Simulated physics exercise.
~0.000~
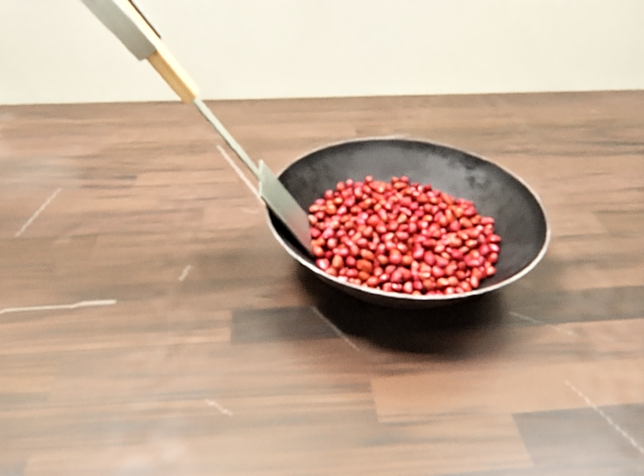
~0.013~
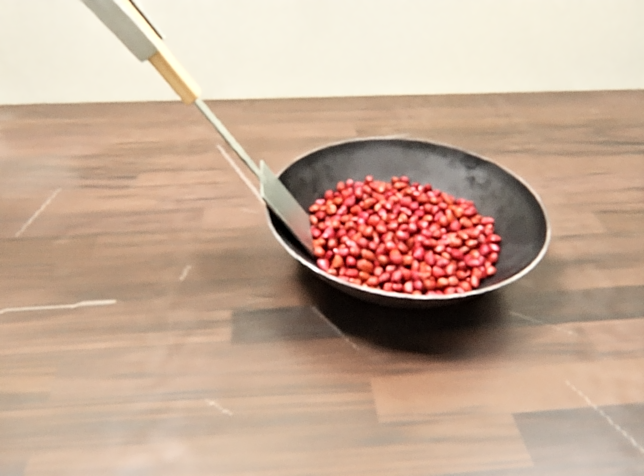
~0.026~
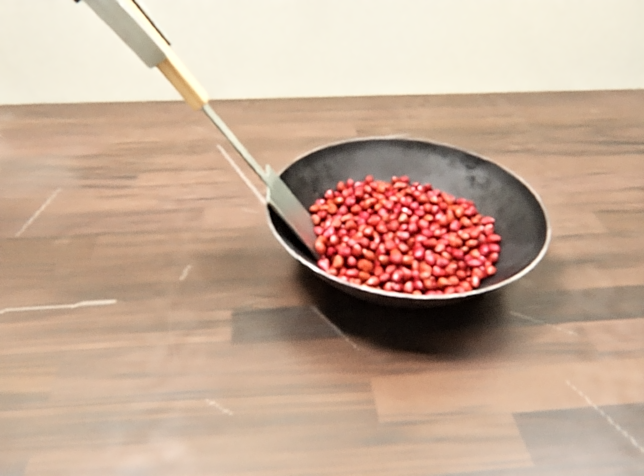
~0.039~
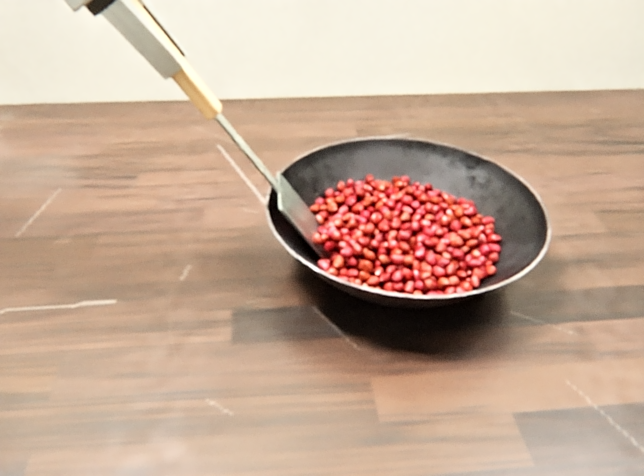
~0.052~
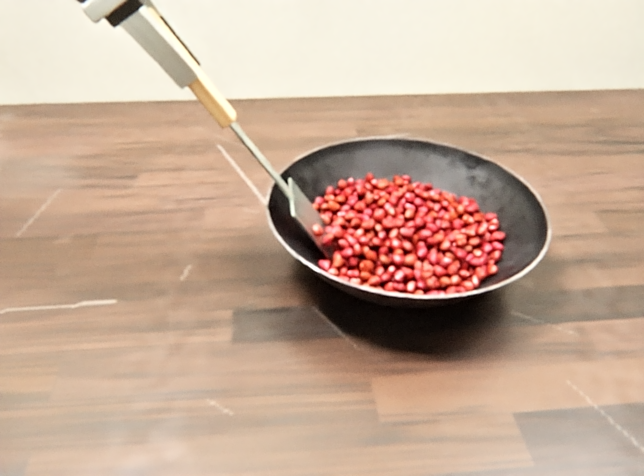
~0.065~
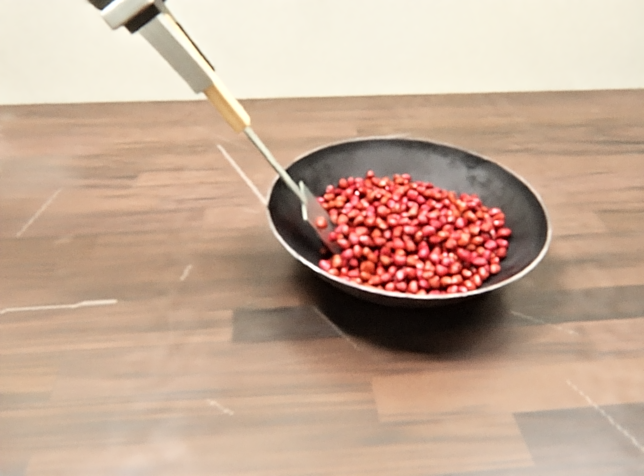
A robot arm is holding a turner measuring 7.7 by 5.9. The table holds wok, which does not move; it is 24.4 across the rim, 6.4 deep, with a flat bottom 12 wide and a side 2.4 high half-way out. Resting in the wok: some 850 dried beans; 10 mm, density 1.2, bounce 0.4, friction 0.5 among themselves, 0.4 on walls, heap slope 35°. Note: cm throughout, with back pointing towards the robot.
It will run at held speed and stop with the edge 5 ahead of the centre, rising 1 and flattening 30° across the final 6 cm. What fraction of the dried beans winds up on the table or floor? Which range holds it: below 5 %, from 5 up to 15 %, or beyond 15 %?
The range below 5 %.
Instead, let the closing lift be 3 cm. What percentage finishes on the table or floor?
0 per cent.
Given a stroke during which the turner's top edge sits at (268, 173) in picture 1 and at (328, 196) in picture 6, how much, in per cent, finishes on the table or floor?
Roughly 5 percent ends up there.
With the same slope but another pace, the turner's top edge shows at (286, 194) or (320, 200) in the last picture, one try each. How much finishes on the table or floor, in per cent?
Roughly 0 per cent, then roughly 0 per cent.
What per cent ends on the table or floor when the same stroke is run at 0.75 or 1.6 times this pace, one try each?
First try around 0 %, second try around 5 %.
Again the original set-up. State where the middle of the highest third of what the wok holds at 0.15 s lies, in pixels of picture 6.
Around (440, 216).
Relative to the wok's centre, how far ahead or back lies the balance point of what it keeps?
Ahead of centre, near 3.5 centimetres.
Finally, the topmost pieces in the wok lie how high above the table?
Close to 7.5 centimetres high.
By 0.11 s, sloping 56°, highest piece 8 above the table; 849 in the wok.
By 0.15 s, sloping 43°, highest piece 9 above the table; 847 in the wok, 2 on the blade or in flight.
By 0.37 s, sloping 27°, highest piece 7 above the table; 847 in the wok, 2 on the table or floor.
By 1.42 s, sloping 27°, highest piece 7 above the table; 847 in the wok, 2 on the table or floor.
Final count, 847 in the wok, 2 on the table or floor. That is 0 % on the table or floor.
